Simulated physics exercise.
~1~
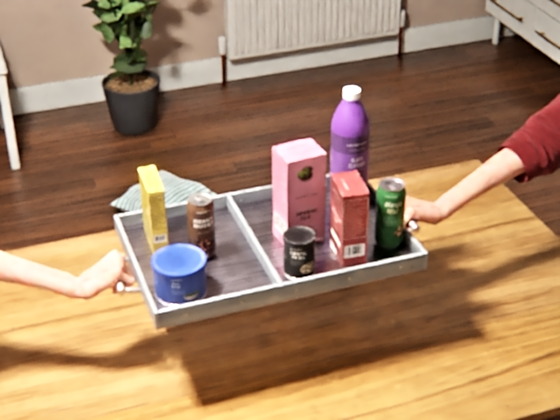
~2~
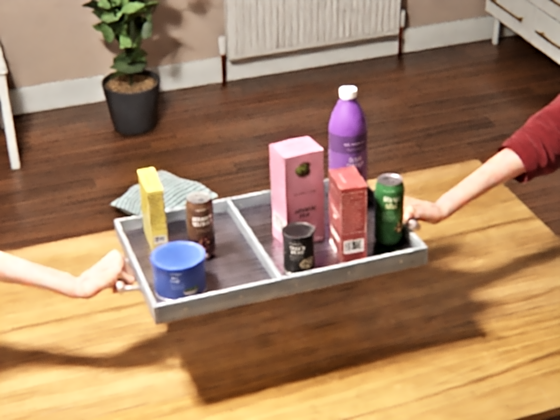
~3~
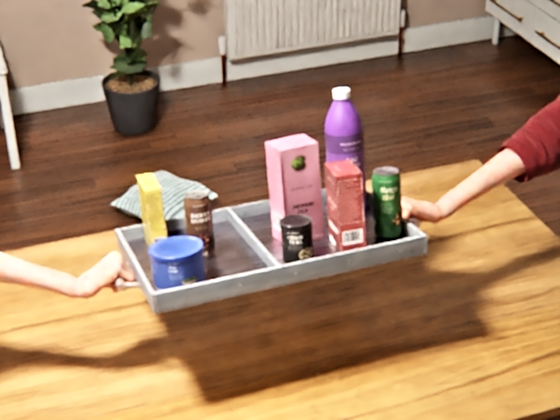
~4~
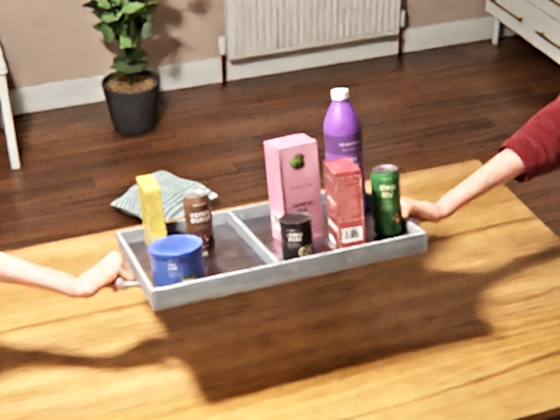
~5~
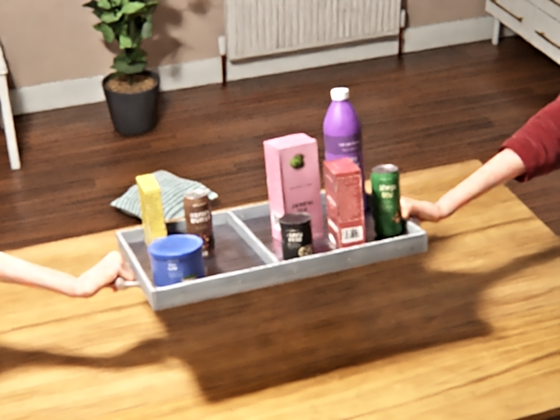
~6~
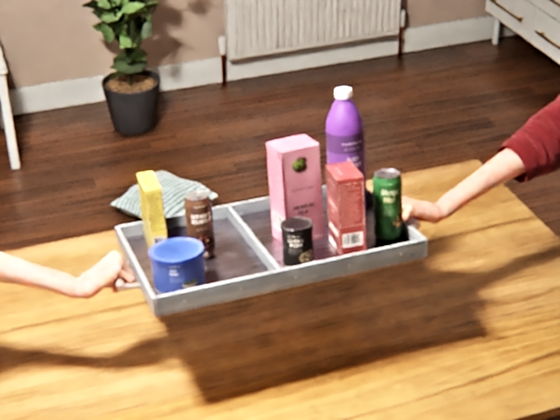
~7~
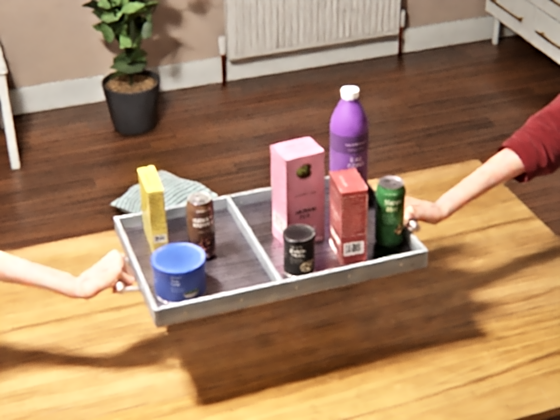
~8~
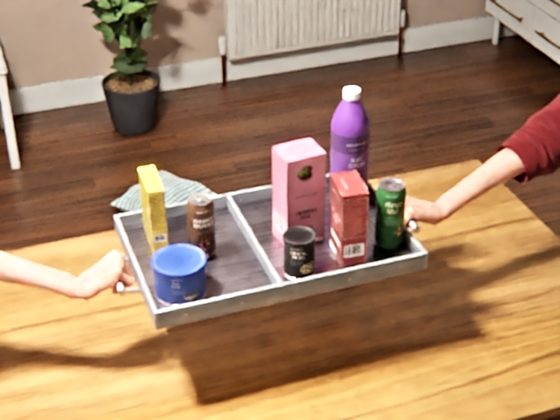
Above a wooden table, two hands tilt a loaded tray, then level it, items still standing.
